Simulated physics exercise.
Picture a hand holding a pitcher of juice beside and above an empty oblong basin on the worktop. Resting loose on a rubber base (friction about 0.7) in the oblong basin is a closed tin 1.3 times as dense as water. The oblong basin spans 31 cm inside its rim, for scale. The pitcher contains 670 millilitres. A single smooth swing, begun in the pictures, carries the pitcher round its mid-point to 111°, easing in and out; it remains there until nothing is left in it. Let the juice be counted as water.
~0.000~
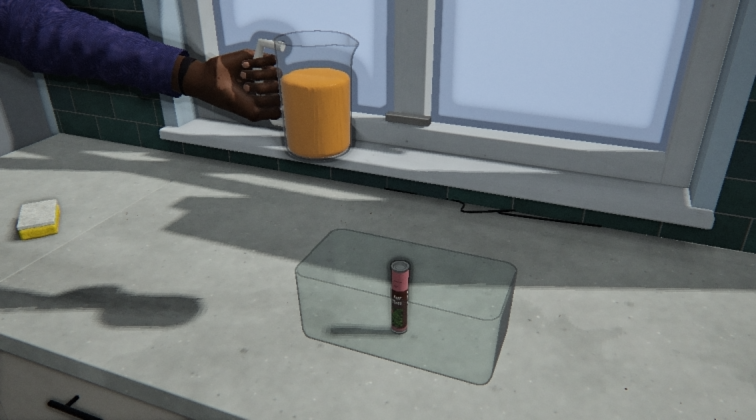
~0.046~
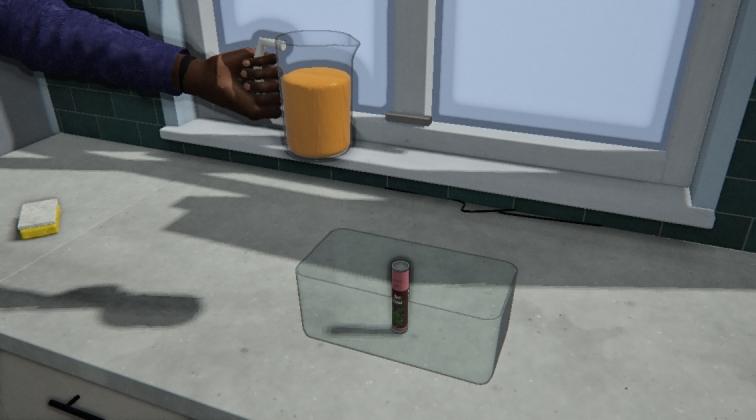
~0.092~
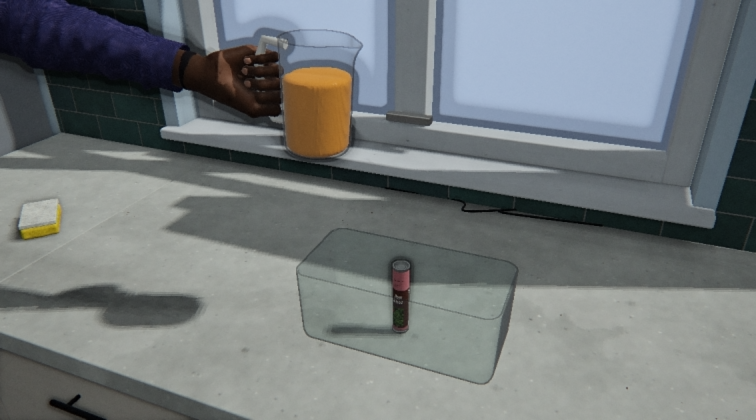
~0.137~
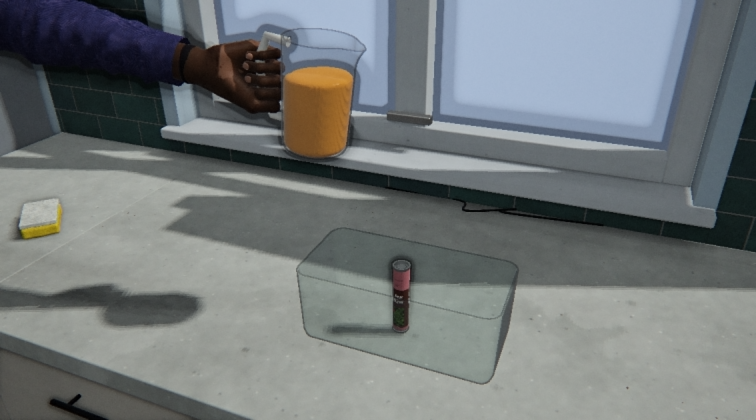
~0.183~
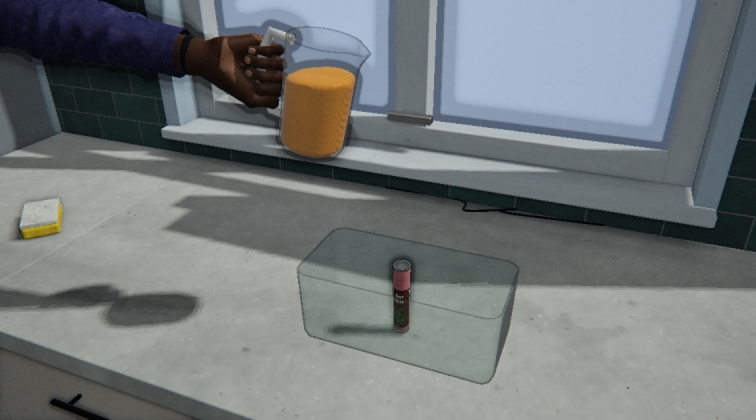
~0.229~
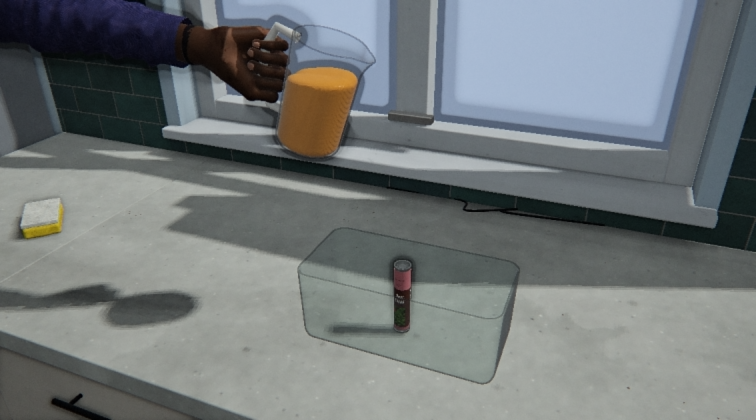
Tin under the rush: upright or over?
It manages to stay erect.
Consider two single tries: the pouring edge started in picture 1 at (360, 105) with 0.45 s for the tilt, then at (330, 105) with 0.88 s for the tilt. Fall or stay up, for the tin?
Try 1: Tipped over; try 2: Tipped over.
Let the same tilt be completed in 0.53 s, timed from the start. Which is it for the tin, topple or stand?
Then the tin does not tip.
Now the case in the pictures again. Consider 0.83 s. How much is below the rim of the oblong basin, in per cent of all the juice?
I'd say roughly 26 in a hundred of it.
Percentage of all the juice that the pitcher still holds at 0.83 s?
Share remaining: Approx. 34 %.
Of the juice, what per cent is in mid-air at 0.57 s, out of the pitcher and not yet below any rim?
About 10 per cent.
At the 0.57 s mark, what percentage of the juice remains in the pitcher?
I reckon about 90 in a hundred is still held.
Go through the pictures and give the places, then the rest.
In the first frame, tilt 0°; pouring edge (358, 44); surface from (287, 73) to (348, 79); the oblong basin's rim runs from (314, 250) to (509, 293); the tin's top is at (400, 269).
In the second frame, tilt 1°; pouring edge (359, 44); surface from (288, 72) to (348, 79).
In the third frame, tilt 3°; pouring edge (361, 46); surface from (289, 72) to (350, 79).
In the fourth frame, tilt 7°; pouring edge (365, 49); surface from (291, 72) to (351, 78).
In the fifth frame, tilt 11°; pouring edge (369, 55); surface from (292, 73) to (353, 80).
In the sixth frame, tilt 18°; pouring edge (375, 62); surface from (292, 77) to (356, 80).
By 0.57 s the tilt is 81° and 91 per cent is still to pour; the tin stands where it began.
By 0.83 s the tilt is 110° and 33 per cent is still to pour; the tin stands where it began.
By 1.09 s the tilt is 111° and 2 per cent is still to pour; the tin stands where it began.
By 1.38 s the tilt is 111° and 0 per cent is still to pour; the tin stands where it began.
At rest the tin stands where it began.
